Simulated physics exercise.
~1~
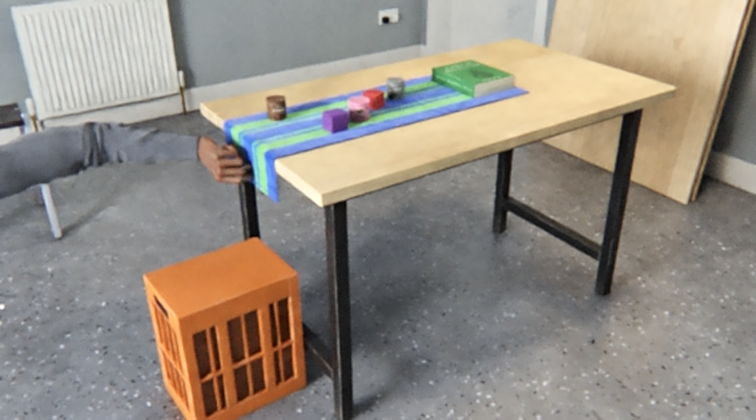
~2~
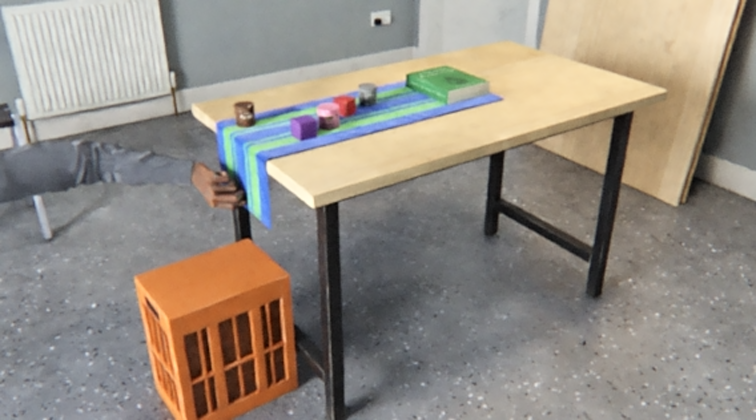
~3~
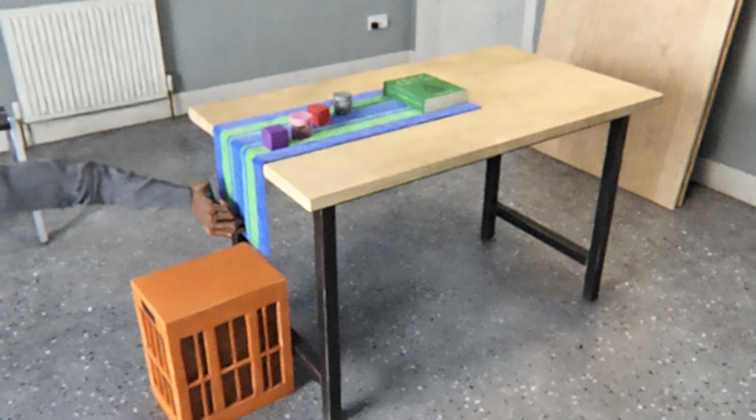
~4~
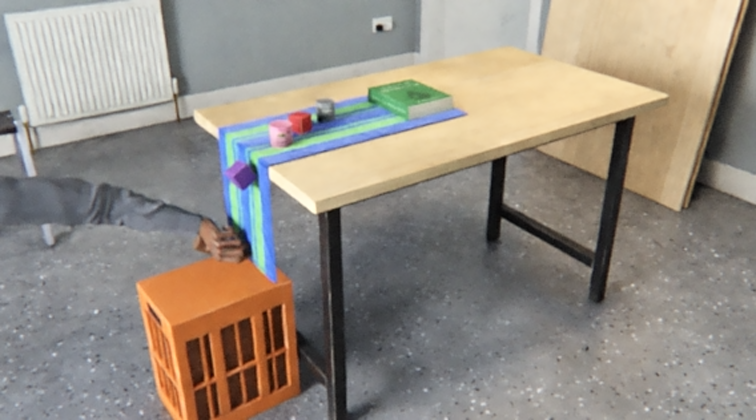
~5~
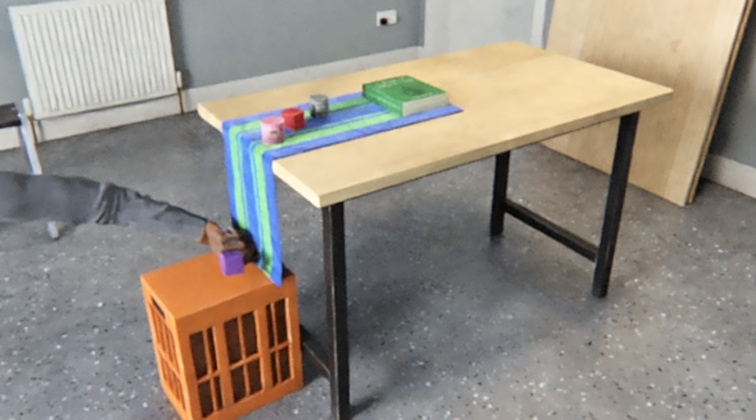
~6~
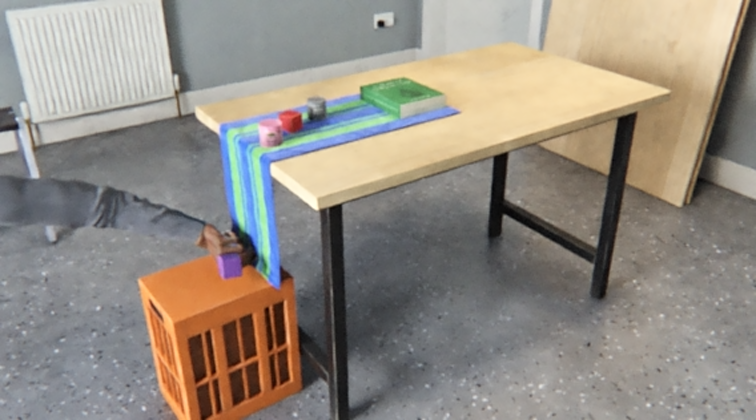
On a wooden table, a hand pulls a striped cloth down, dropping two small objects.
